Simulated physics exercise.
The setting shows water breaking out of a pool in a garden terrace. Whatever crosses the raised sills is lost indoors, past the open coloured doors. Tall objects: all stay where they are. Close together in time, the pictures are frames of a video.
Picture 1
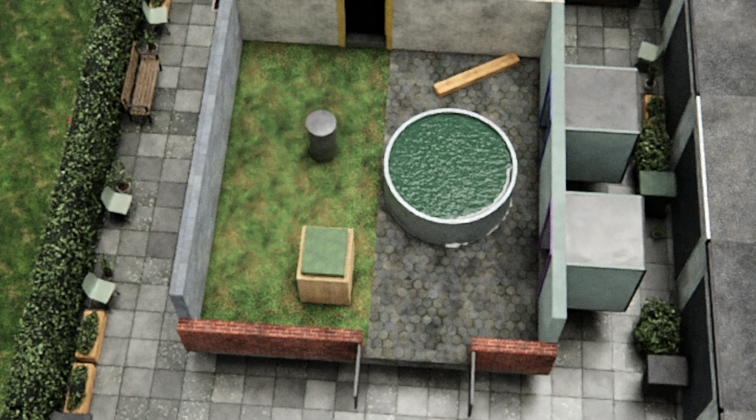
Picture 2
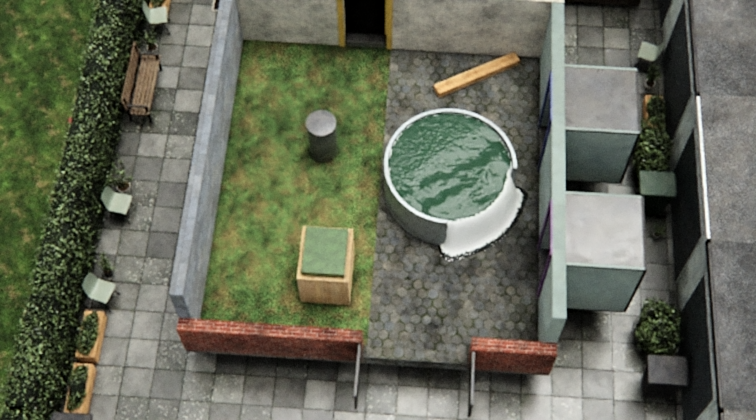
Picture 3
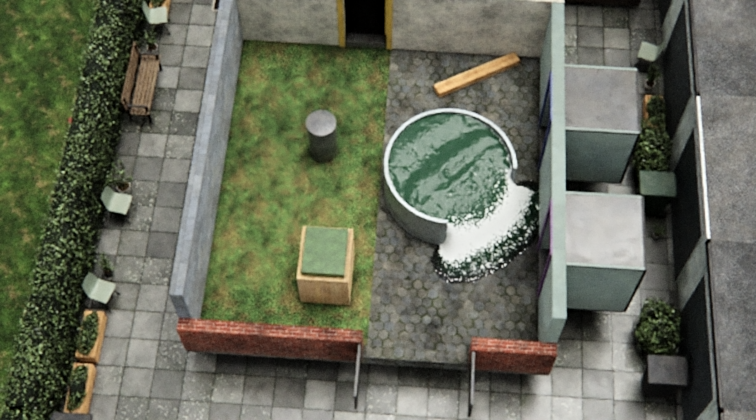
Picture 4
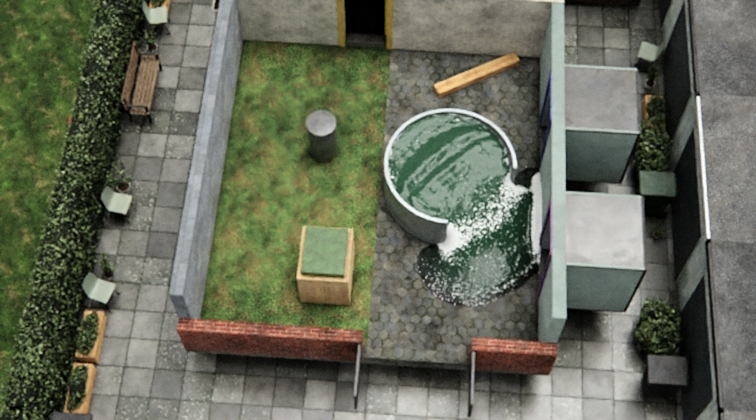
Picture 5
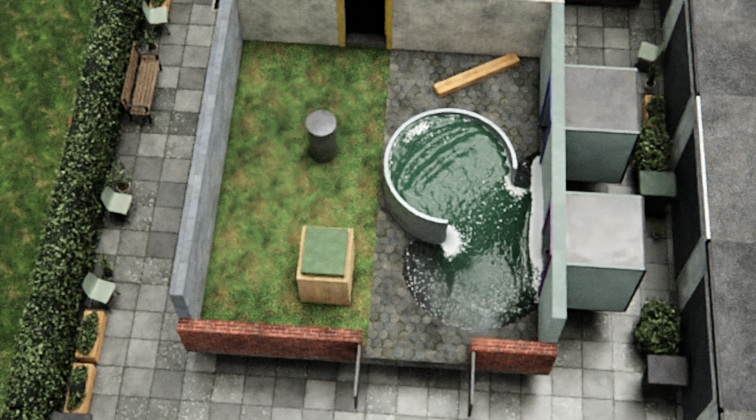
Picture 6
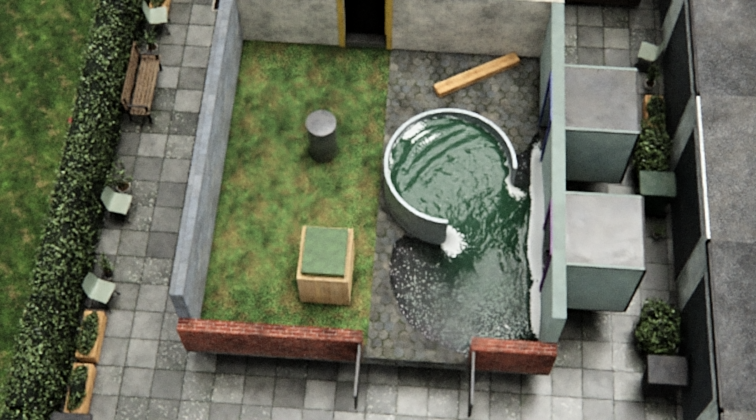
A round pool on a terrace breaks open and green water spreads across the dark paving.
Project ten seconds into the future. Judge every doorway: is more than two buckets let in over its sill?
One by one: The blue door keeps inside the limit; the yellow door keeps inside the limit; the purple door overshoots the limit.
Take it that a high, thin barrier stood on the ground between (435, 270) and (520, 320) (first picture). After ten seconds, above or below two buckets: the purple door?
Note, one by one - purple overshoots.
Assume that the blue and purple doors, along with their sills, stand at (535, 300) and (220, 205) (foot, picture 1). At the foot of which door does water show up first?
I reckon it's the one in blue.
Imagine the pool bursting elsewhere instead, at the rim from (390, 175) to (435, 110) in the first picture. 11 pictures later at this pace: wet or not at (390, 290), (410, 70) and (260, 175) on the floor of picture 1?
Going through them, the first would be still bare, the next submerged and the last submerged.
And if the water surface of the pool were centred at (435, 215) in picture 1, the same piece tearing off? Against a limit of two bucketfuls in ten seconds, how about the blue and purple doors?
The blue one gets little enough; the purple one gets too much.
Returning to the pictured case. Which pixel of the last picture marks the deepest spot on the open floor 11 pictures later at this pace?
At about (531, 347).
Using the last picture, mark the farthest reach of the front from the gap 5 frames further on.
Near (534, 78).
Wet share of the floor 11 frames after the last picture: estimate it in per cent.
It comes to 30 per cent.
A moment on, water covers 25 % of the floor; the blue door under two buckets in, the yellow door not reached, the purple door far over two buckets in.
Next, water covers 30 % of the floor; the blue door under two buckets in, the yellow door not reached, the purple door far over two buckets in.
Then, water covers 50 % of the floor; the blue door under two buckets in, the yellow door not reached, the purple door far over two buckets in.
Later, water covers 75 % of the floor; the blue door under two buckets in, the yellow door not reached, the purple door far over two buckets in.
In the end, water covers 90 % of the floor; the blue door under two buckets in, the yellow door wet at the sill, nothing in, the purple door far over two buckets in.
